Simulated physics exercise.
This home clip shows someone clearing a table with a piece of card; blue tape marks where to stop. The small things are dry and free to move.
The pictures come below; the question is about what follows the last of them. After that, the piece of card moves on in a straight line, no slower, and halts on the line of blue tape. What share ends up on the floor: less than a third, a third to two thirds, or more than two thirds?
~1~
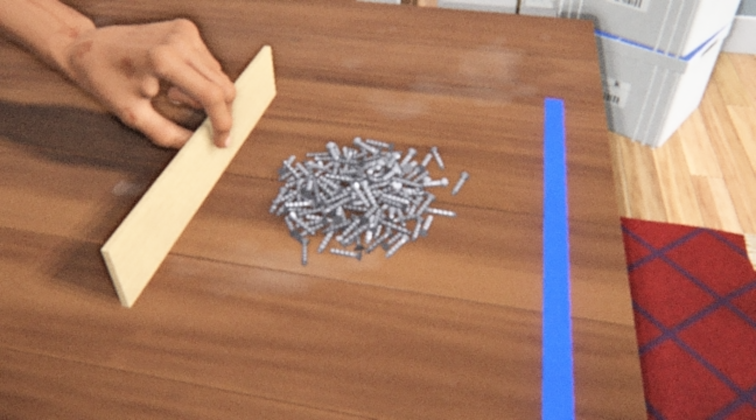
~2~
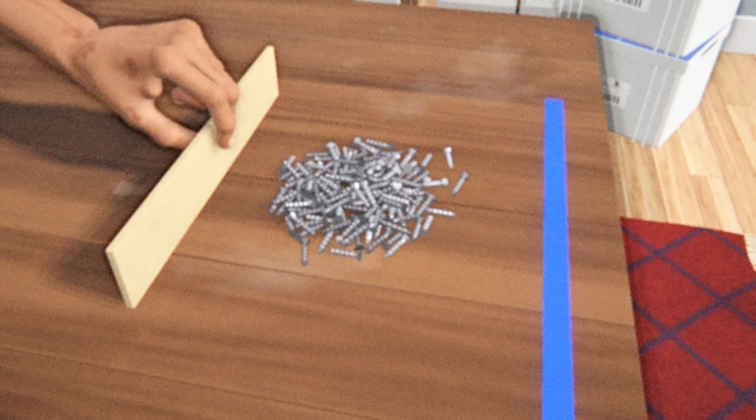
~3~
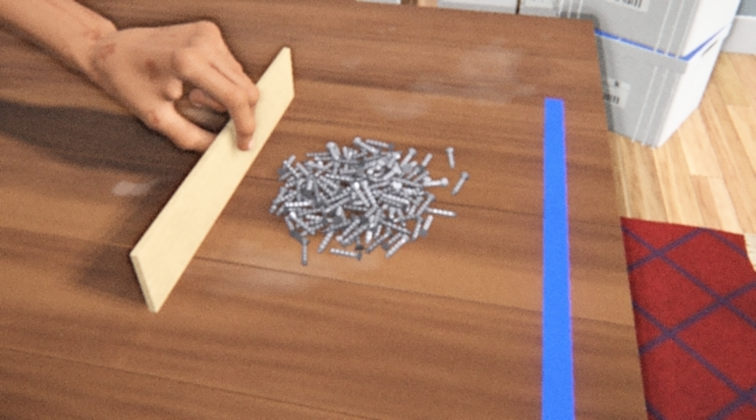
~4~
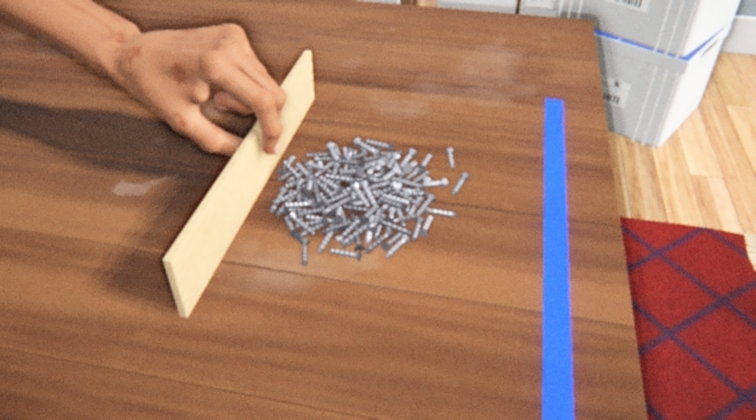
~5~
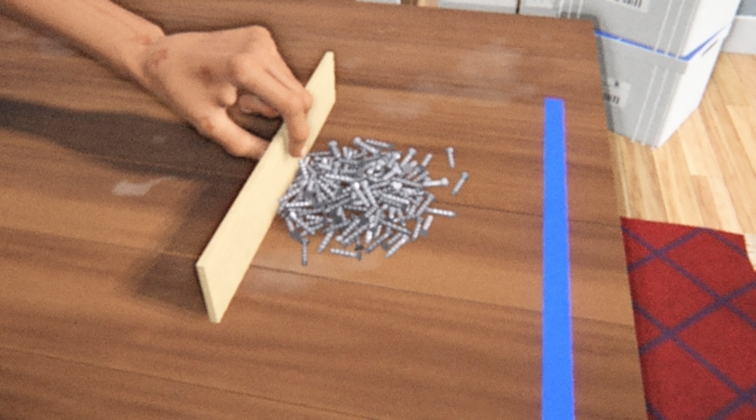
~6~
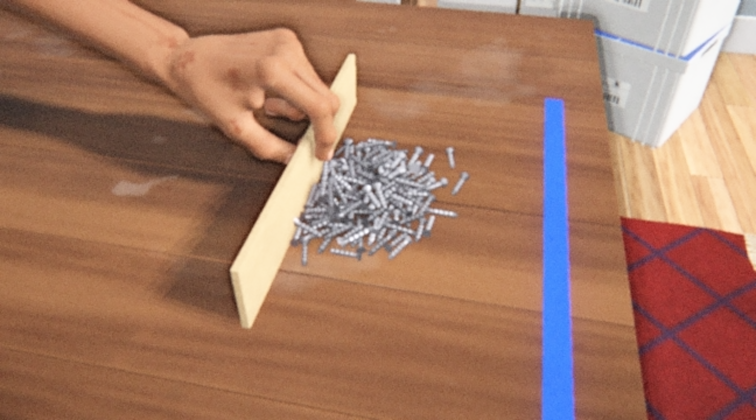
Falls between the thirds.
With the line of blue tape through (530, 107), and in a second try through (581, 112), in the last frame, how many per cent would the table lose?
Case one: Around 30 percent; case two: 100 percent.
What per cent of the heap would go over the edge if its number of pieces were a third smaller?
Close to 50 per cent of the heap.
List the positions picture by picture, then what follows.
The first frame shows piece of card (131, 258), at rest; blue tape (554, 110), about two fingers from the edge; edge at (622, 234); the heap (355, 191), steel screws.
The second frame shows piece of card (135, 258).
The third frame shows piece of card (158, 262); the heap (355, 191), just a few pushed along.
The fourth frame shows piece of card (189, 267).
The fifth frame shows piece of card (220, 272); the heap (355, 191), just a few pushed along.
The sixth frame shows piece of card (251, 277); blue tape (554, 110); edge at (622, 234); the heap (368, 193), roughly half pushed along.
Just after the last frame, piece of card still moving, near (444, 154); heap all on the table, its front near (561, 230).
A moment on, piece of card stopped at the blue tape; heap roughly a third over the edge.
Further on, piece of card stopped at the blue tape; heap roughly half over the edge.
When it is over, piece of card stopped at the blue tape; heap roughly half over the edge.
